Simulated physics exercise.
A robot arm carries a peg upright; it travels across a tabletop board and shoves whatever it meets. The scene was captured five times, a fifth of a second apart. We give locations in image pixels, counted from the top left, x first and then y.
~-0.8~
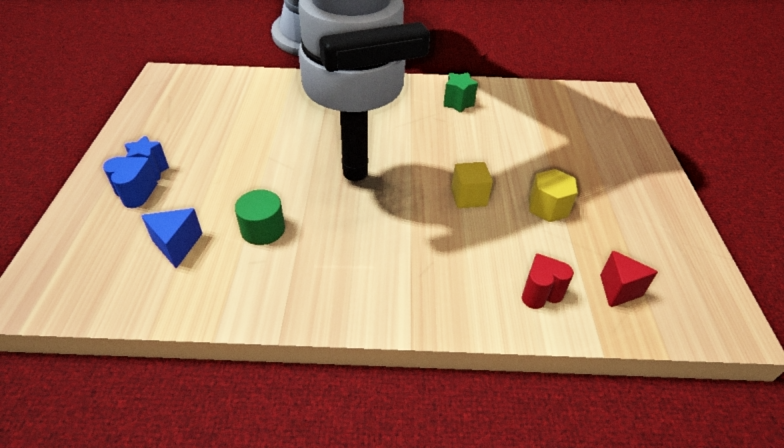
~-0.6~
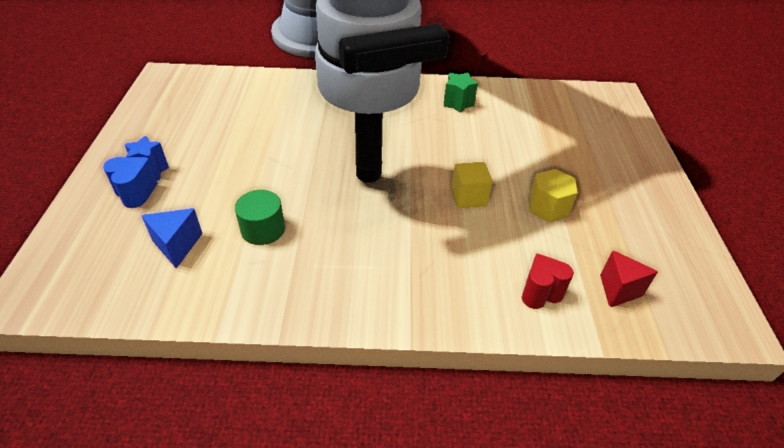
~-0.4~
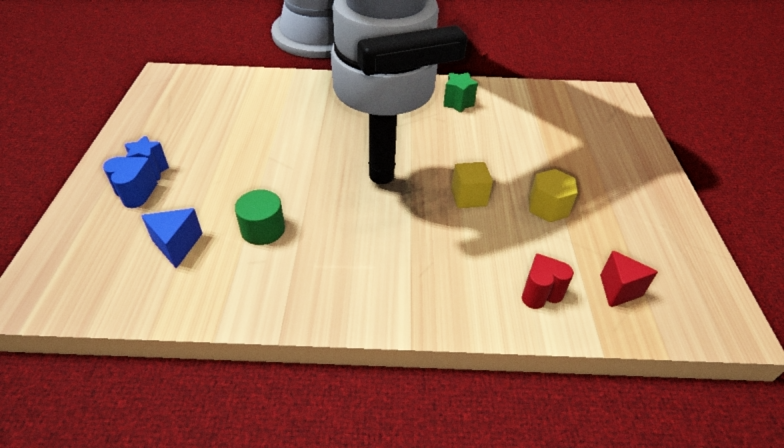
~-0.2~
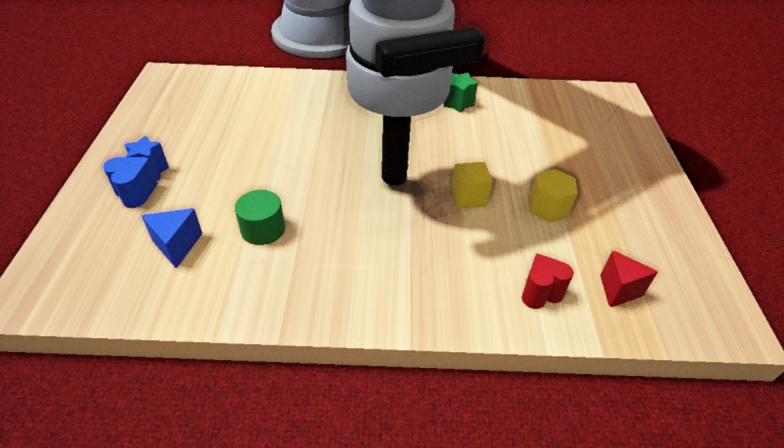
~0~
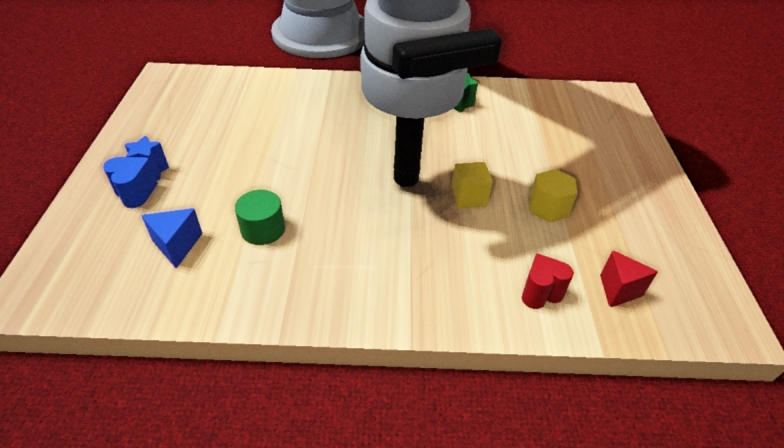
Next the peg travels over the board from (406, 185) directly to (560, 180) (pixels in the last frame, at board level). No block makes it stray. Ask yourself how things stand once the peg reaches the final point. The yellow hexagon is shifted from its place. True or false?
Verdict: False.
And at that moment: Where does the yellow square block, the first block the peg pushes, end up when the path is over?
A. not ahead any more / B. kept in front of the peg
The one that fits is A, not ahead any more.
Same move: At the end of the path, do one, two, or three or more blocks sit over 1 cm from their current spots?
I count one.
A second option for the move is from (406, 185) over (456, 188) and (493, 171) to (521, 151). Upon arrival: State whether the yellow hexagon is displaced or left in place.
The yellow hexagon will stay where it is.
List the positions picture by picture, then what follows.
Peg tip at (355, 174); block tops, yellow square block at (474, 172); yellow hexagon at (557, 183), in the first frame.
Peg at (369, 175); blocks unchanged, in the second frame.
Peg at (382, 177); blocks unchanged, in the third frame.
Peg at (394, 178); blocks unchanged, in the fourth frame.
Peg at (406, 179); yellow square block at (474, 172); yellow hexagon at (557, 183), in the fifth frame.
The first path, step by step. One third of the way, peg at (459, 177); yellow square block at (486, 176), turned 30° clockwise.
Two thirds of the way, peg at (511, 176); yellow square block at (497, 178), turned 80° clockwise.
At the end, peg at (562, 174); yellow square block at (497, 178), turned 80° clockwise; yellow hexagon in place.
